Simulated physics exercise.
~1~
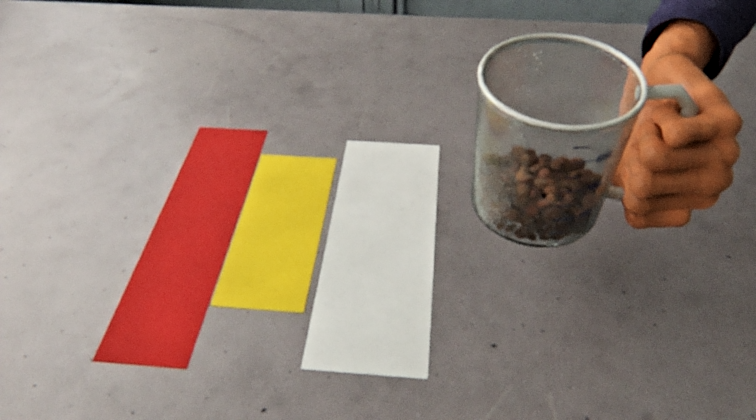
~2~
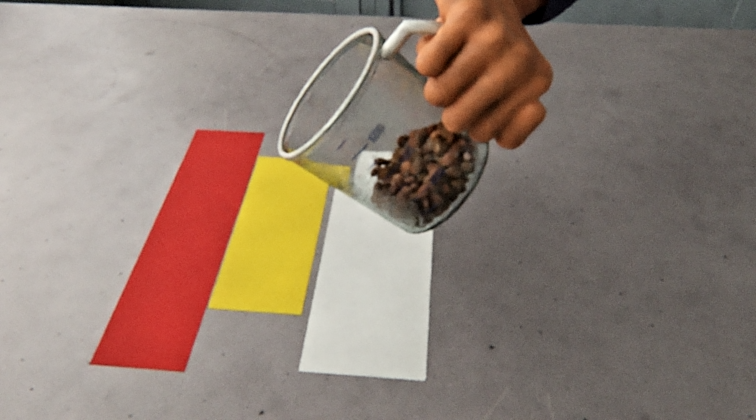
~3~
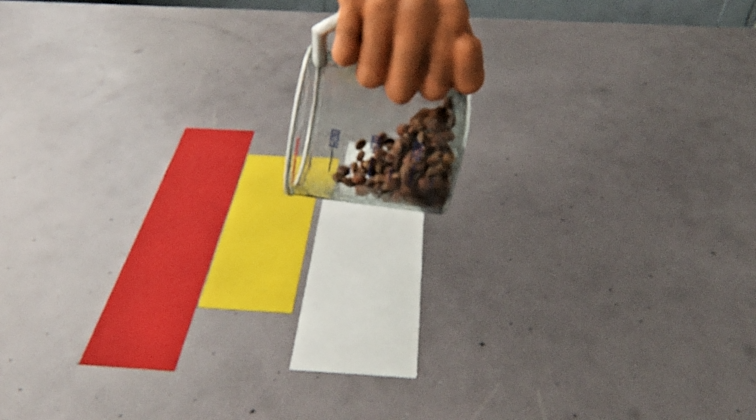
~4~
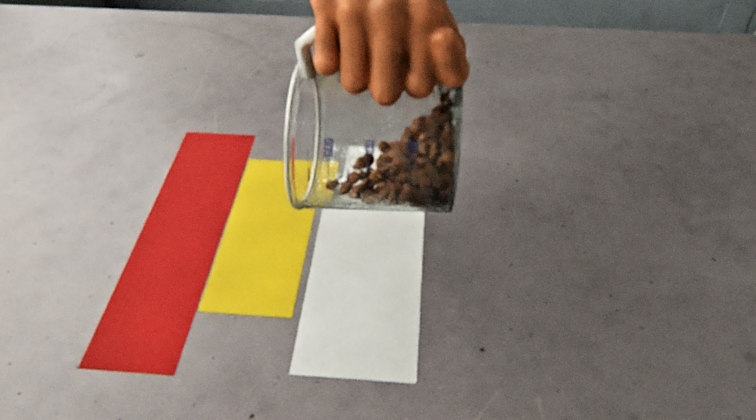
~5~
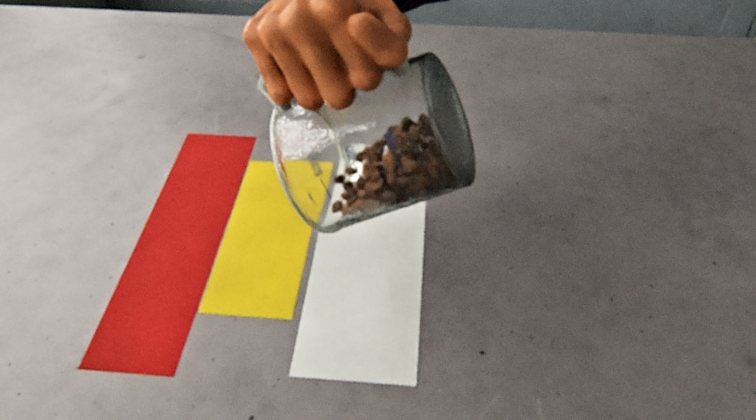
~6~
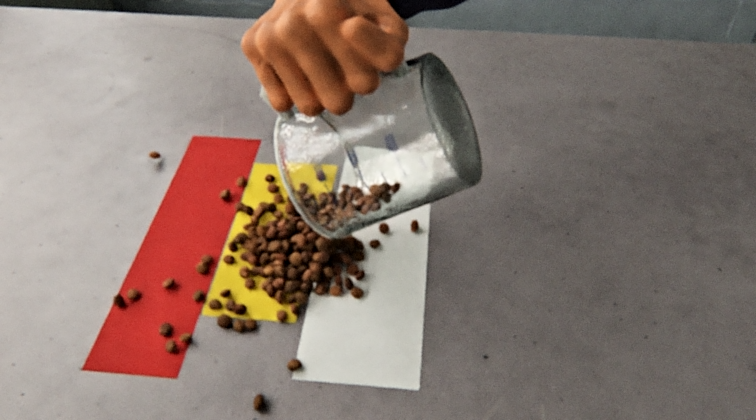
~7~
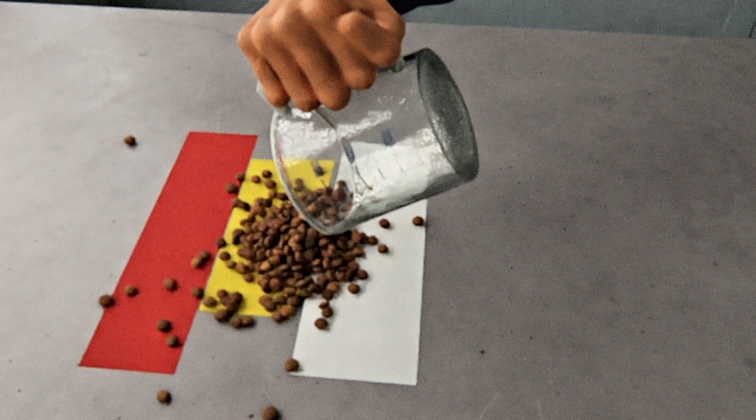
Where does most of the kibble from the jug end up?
Most of it ends up on the yellow and white mats, each taking a sizeable share. Only a few scattered pieces land on the red mat or the bare table.
